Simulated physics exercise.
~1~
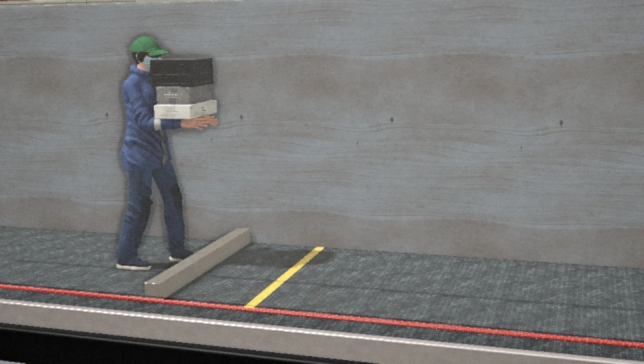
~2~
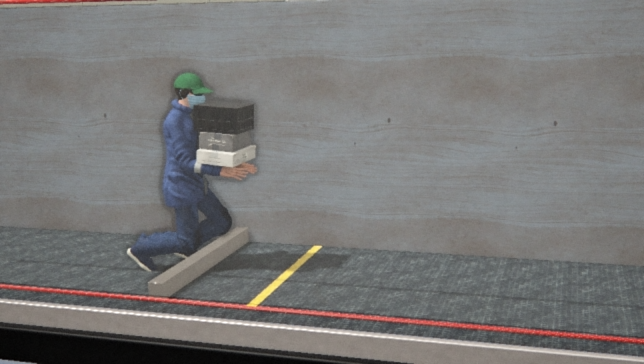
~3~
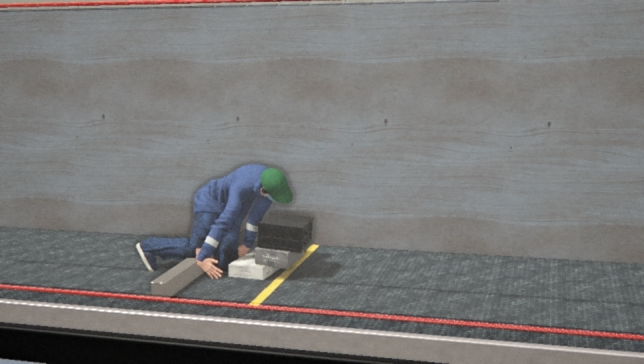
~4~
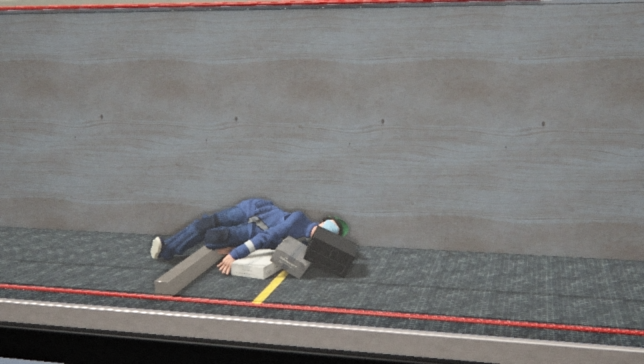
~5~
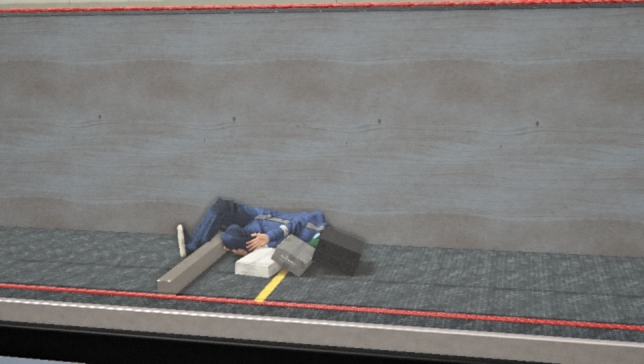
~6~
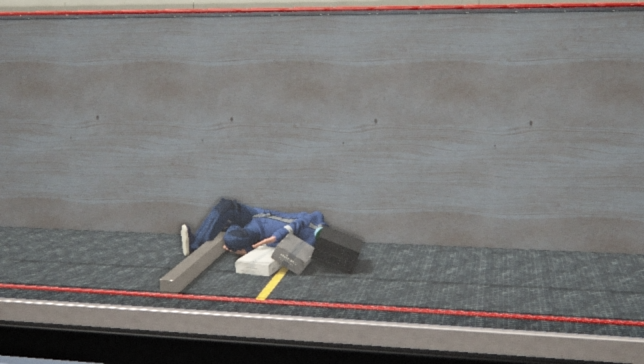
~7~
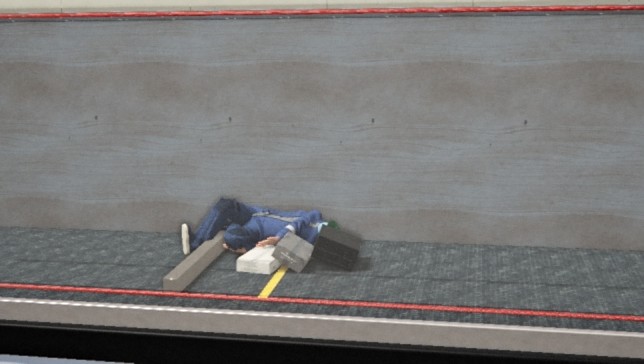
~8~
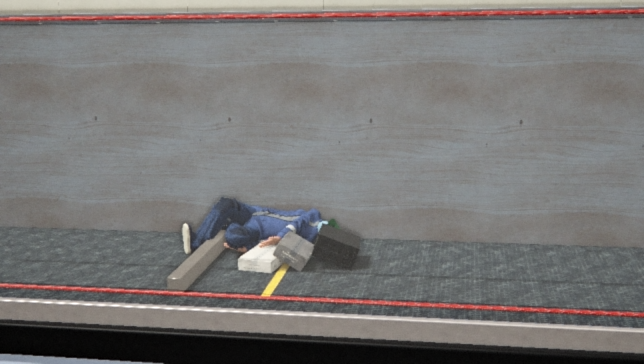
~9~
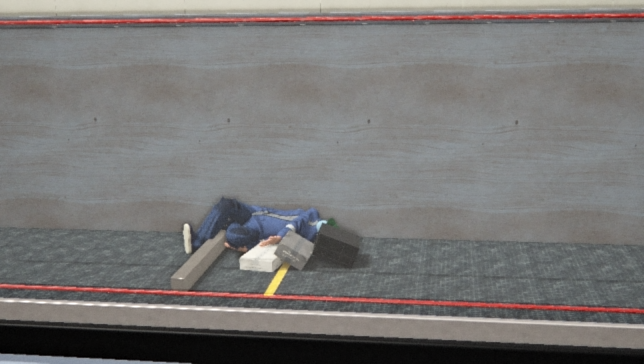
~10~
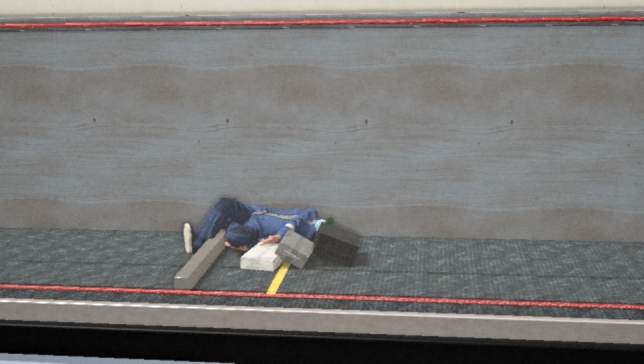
Beside a grey wall, a person carrying three stacked boxes tripping over a rail, falling rightward and lying still among them.
